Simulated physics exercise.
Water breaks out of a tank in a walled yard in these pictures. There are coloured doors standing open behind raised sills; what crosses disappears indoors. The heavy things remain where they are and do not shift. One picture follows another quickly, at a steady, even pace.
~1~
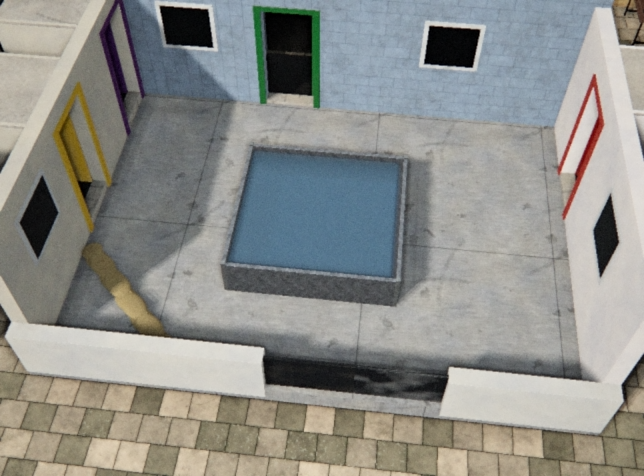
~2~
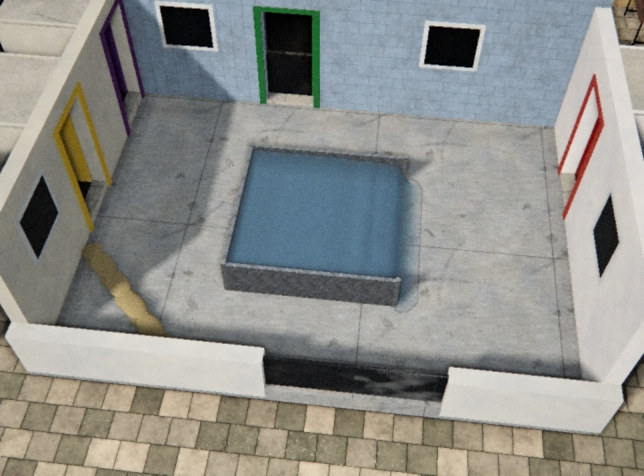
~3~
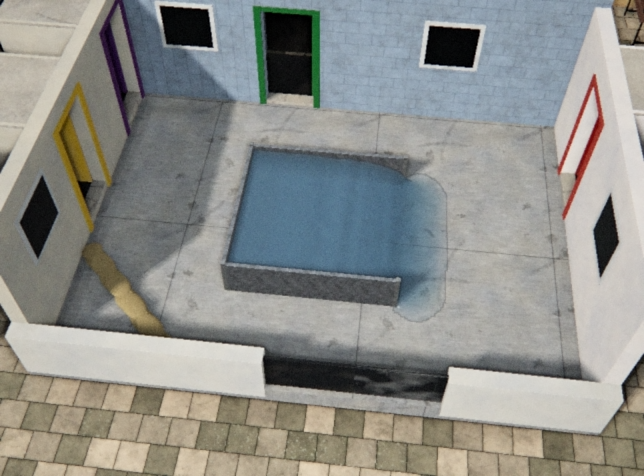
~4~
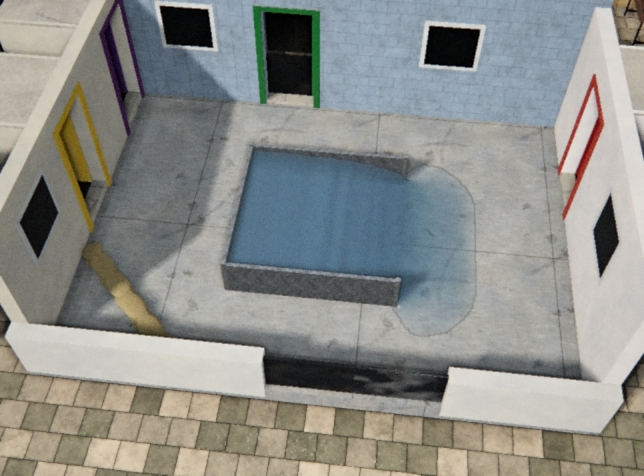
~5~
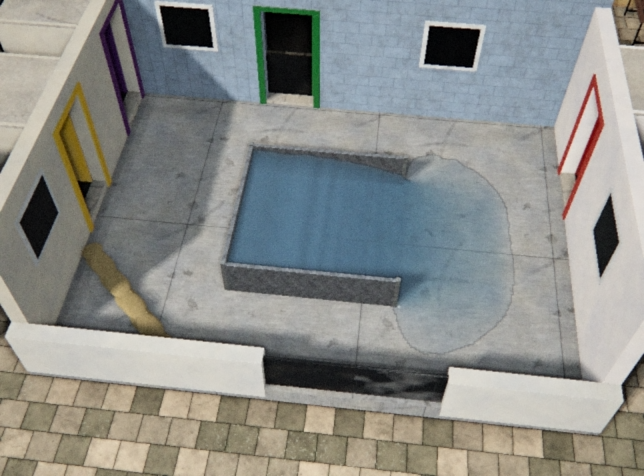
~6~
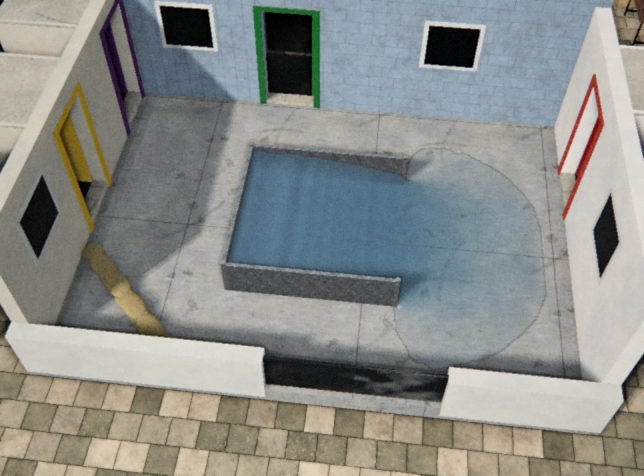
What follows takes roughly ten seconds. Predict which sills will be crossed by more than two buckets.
The green door will be at or under the cap; the yellow door will be at or under the cap; the red door will be over the cap; the purple door will be at or under the cap.
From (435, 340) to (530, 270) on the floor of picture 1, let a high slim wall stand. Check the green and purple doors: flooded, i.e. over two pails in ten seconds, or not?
The green door falls short, the purple door falls short.
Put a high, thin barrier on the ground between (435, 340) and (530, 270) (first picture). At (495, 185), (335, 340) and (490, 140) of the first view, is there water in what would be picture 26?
Taking the points in order, they are inundated, inundated and inundated.
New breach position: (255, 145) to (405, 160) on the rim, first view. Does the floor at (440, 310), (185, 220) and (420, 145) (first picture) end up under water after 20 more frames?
Untouched, untouched, submerged.
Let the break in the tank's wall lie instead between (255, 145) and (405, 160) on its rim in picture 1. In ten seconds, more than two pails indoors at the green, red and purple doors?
Taking them in turn, green breaks the limit, then red breaks the limit, then purple breaks the limit.
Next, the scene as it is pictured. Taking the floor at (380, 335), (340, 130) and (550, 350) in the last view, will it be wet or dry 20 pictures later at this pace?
In turn, the points end up soaked, high and dry and soaked.
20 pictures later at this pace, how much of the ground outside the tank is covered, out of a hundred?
Estimated share: Around 40 %.
A moment on, water covers 35 % of the floor; the green door not reached, the yellow door not reached, the red door under two buckets in, the purple door not reached.
Next, water covers 35 % of the floor; the green door not reached, the yellow door not reached, the red door over two buckets in, the purple door not reached.
Then, water covers 40 % of the floor; the green door not reached, the yellow door not reached, the red door far over two buckets in, the purple door not reached.
Later, water covers 85 % of the floor; the green door wet at the sill, nothing in, the yellow door wet at the sill, nothing in, the red door far over two buckets in, the purple door not reached.
In the end, water covers 95 % of the floor; the green door wet at the sill, nothing in, the yellow door wet at the sill, nothing in, the red door far over two buckets in, the purple door wet at the sill, nothing in.
